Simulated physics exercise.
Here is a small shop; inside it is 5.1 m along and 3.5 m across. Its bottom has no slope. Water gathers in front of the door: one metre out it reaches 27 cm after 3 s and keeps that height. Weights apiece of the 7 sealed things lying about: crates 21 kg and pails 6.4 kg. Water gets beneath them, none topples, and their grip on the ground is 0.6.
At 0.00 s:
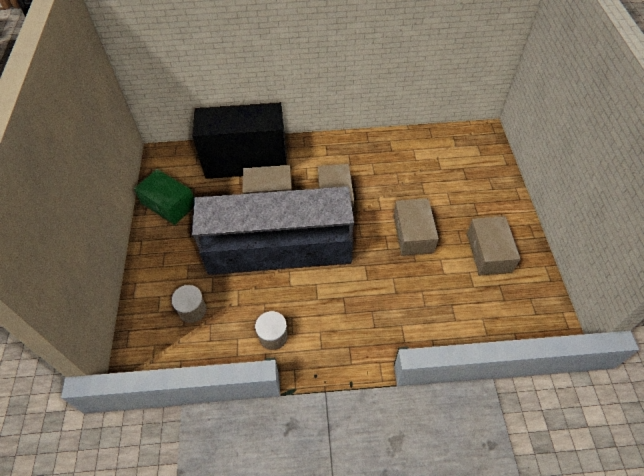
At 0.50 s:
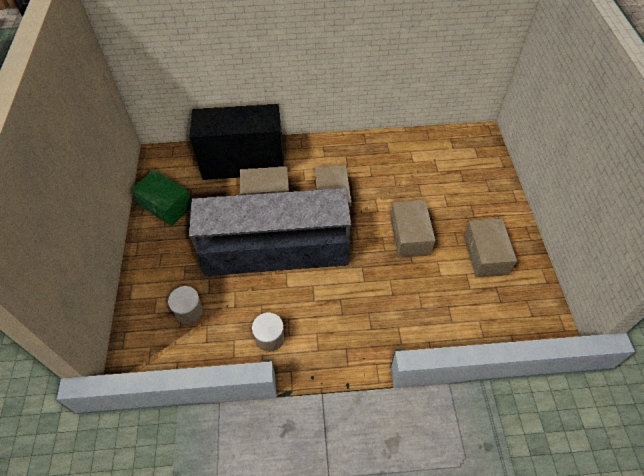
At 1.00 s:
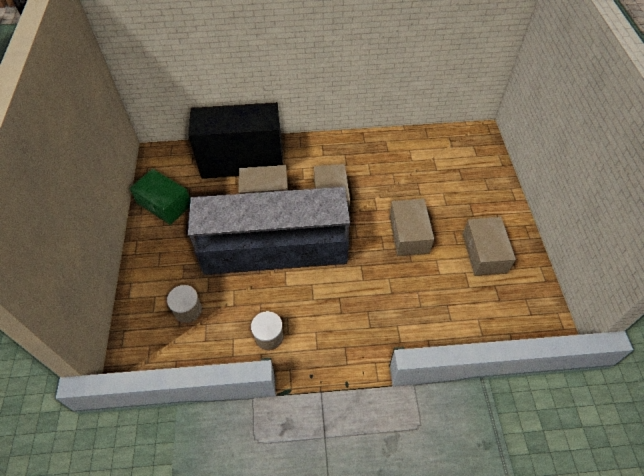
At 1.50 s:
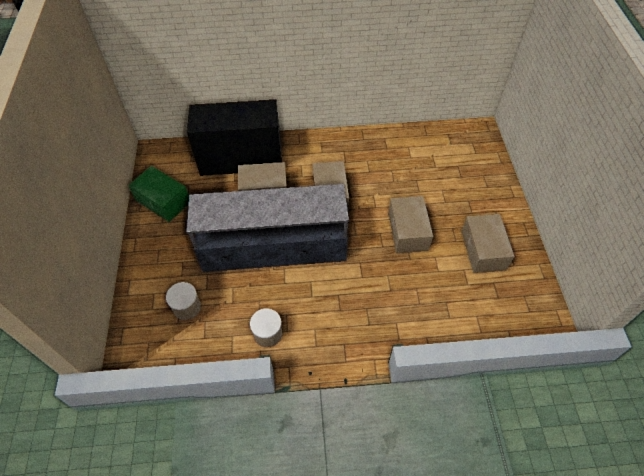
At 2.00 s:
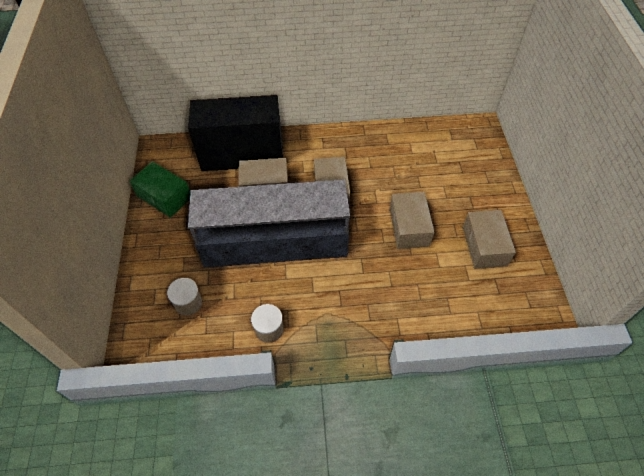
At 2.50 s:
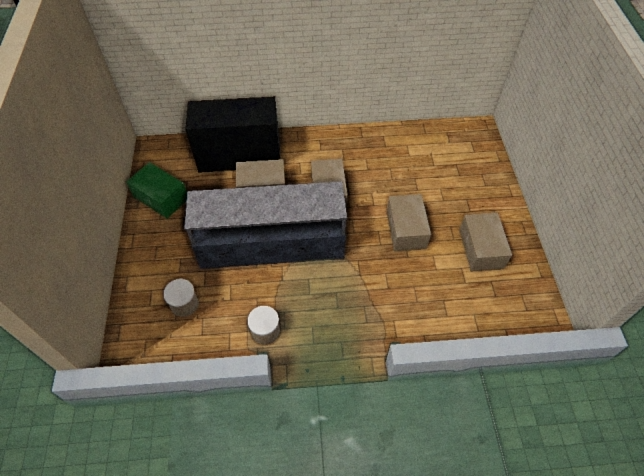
A small roofless shop with a wooden floor, a long counter, crates and two pails sat still while greenish water covered the paving outside, then crept in through the doorway and spread toward the counter.
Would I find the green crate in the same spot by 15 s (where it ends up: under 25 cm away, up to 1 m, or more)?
The green crate is nudged along.
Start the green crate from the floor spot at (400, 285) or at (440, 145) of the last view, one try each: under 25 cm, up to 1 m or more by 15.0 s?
In turn: It travels far; it ends far away.
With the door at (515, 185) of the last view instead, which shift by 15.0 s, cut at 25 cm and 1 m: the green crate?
In that case the green crate gets carried off.
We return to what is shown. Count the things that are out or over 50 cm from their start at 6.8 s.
2 of them.
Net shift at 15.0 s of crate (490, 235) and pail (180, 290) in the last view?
In turn: 50 cm, 50 cm.
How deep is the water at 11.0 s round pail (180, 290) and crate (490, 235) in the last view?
About 17 and 8 cm.
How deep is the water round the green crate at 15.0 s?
Roughly 19 cm.
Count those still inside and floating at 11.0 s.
I count 6.
After 3.5 s the green crate is near (155, 182), 0.0 m from its start, aground; 0 afloat.
After 6.8 s the green crate is near (155, 182), 0.0 m from its start, aground; 3 afloat.
After 11.0 s the green crate is near (203, 182), 0.6 m from its start, afloat; 6 afloat.
After 15.0 s the green crate is near (140, 221), 0.7 m from its start, afloat; 7 afloat.
